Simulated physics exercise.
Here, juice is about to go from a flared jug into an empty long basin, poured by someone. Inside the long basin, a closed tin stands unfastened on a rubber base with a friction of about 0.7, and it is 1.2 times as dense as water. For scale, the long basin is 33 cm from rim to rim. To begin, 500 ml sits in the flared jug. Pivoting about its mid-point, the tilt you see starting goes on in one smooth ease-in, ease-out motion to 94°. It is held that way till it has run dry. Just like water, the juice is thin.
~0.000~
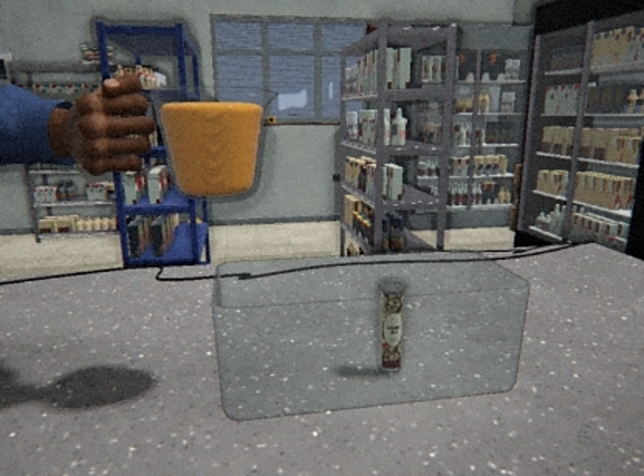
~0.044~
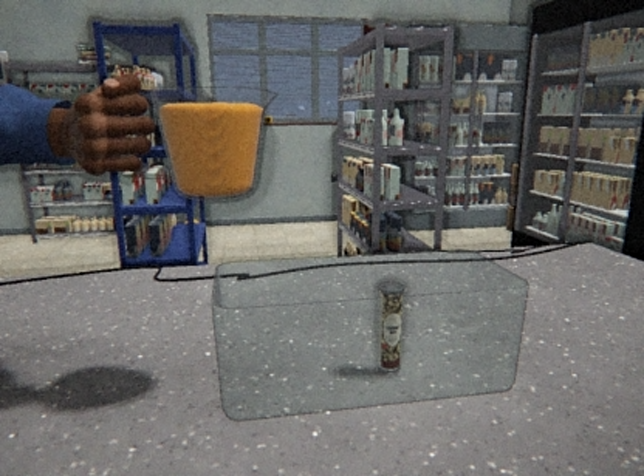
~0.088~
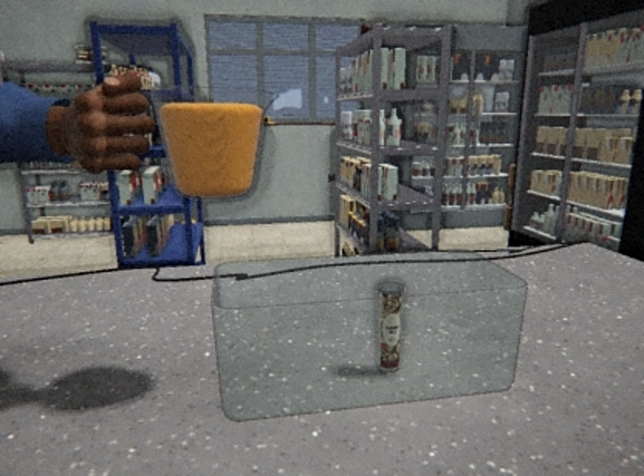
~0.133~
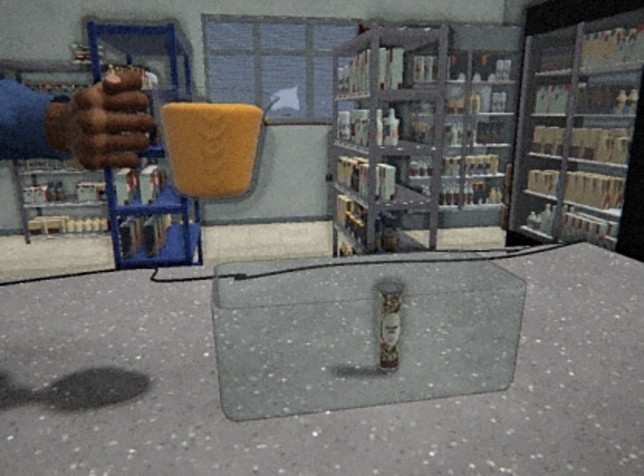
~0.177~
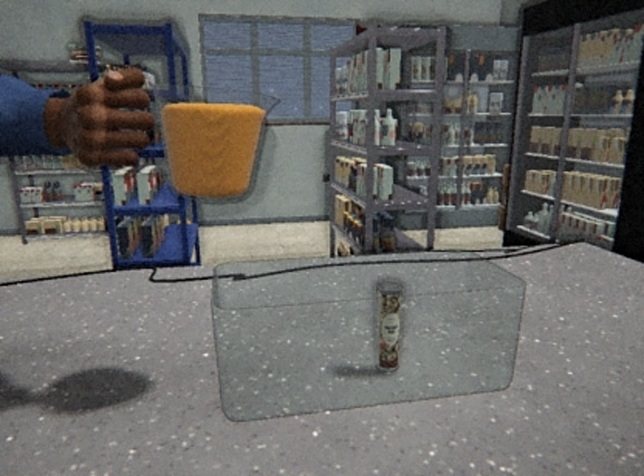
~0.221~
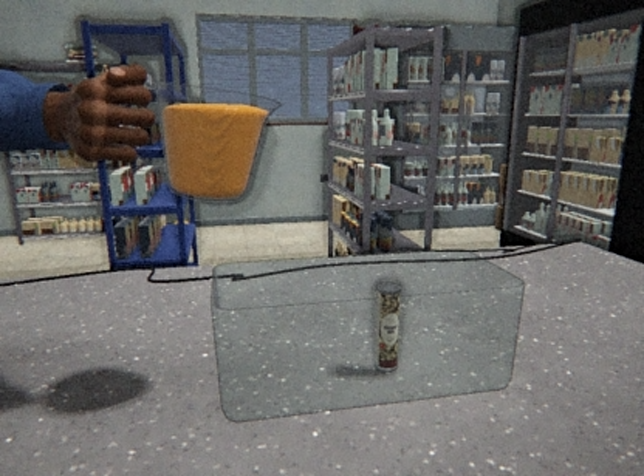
Flared jug of orange juice tilting very slightly to the right in a raised hand above a clear basin holding a small tin.
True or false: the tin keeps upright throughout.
True.
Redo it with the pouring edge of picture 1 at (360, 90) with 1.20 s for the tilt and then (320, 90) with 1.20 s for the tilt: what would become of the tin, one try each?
First it stays on its base; then it tips over.
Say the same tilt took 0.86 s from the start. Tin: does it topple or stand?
With that tilt, the tin stays on its base.
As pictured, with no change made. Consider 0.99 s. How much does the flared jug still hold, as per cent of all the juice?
I reckon near 28 per cent still sits there.
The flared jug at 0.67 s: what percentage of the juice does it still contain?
At that time about 78 in a hundred parts are still held.
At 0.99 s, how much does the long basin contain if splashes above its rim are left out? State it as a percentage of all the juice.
I reckon close to 52 per cent.
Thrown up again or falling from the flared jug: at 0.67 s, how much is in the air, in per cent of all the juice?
Roughly 18 percent.
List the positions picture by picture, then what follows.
The first frame shows tilt 0°; pouring edge (279, 92); surface from (161, 106) to (264, 107); the long basin's rim runs from (215, 285) to (499, 267); the tin's top is at (392, 291).
The second frame shows tilt 0°; pouring edge (279, 93); surface from (160, 107) to (263, 107).
The third frame shows tilt 1°; pouring edge (279, 94); surface from (160, 107) to (263, 107).
The fourth frame shows tilt 3°; pouring edge (280, 97); surface from (161, 107) to (263, 108).
The fifth frame shows tilt 5°; pouring edge (282, 100); surface from (162, 107) to (265, 109).
The sixth frame shows tilt 8°; pouring edge (283, 103); surface from (163, 108) to (267, 110).
By 0.67 s the tilt is 55° and 79 per cent is still to pour; the tin stands where it began.
By 0.99 s the tilt is 87° and 27 per cent is still to pour; the tin stands where it began.
By 1.33 s the tilt is 94° and 2 per cent is still to pour; the tin stands where it began.
By 1.70 s the tilt is 94° and 0 per cent is still to pour; the tin stands where it began.
At rest the tin stands where it began.
